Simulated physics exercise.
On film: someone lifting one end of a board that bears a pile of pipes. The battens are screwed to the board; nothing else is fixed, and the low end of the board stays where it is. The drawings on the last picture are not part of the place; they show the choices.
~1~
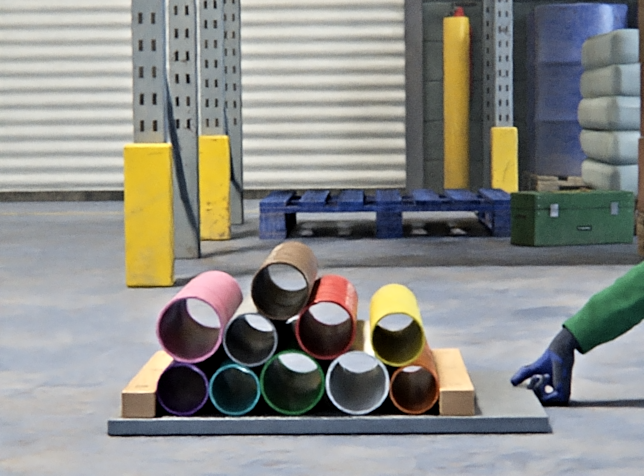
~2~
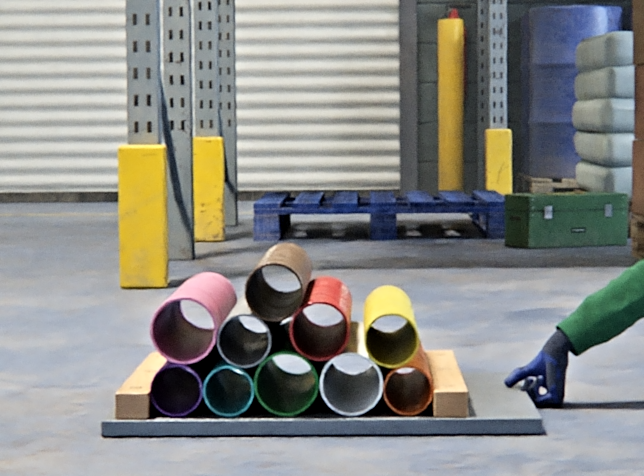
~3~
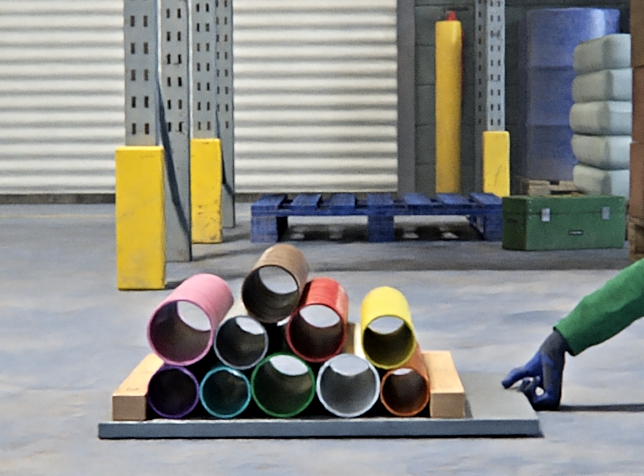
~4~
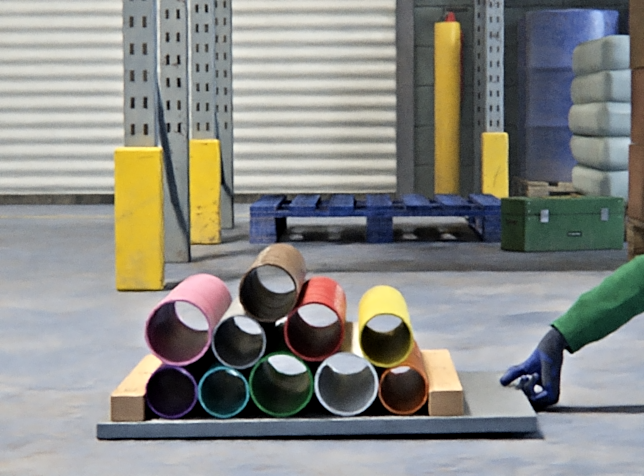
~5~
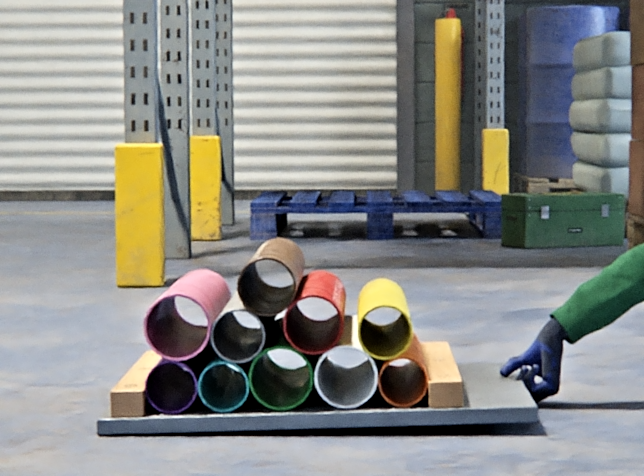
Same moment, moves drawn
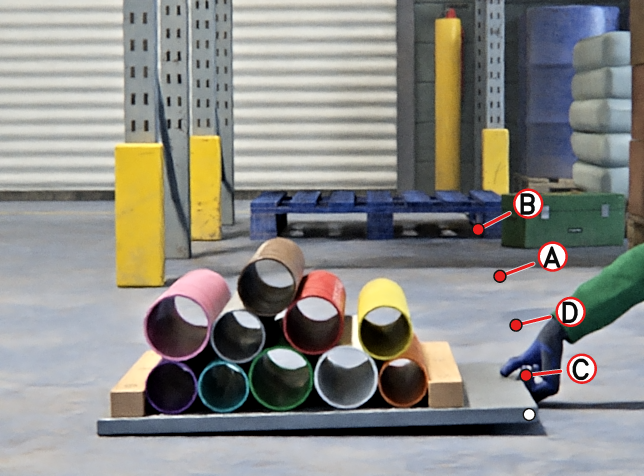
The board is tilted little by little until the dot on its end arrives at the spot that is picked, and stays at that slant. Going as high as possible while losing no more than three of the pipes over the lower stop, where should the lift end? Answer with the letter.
No higher than B.
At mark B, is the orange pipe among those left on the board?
Yes.
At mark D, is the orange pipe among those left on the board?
Yes.
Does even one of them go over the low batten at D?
Yes.
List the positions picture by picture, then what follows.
The first picture shows green pipe (292, 382); white pipe (357, 382); orange pipe (415, 389).
The second picture shows orange pipe (408, 390); grey pipe (244, 340).
The third picture shows board (322, 390); orange pipe (405, 391); yellow pipe (388, 341).
The fourth picture shows board (320, 390); purple pipe (172, 392); turquoise pipe (224, 392).
The fifth picture shows board (320, 383); purple pipe (172, 387); turquoise pipe (224, 386).
On the copy, A at (500, 276); B at (478, 230); C at (526, 375); D at (516, 325); the white dot at (529, 414).
On B. First, board at 16°.
Then, board at 27°.
Finally, board at 27°, three over the low batten (grey, pink, brown).
By contrast, A three over the low batten (grey, pink, brown); C none over the low batten; D three over the low batten (grey, pink, brown).
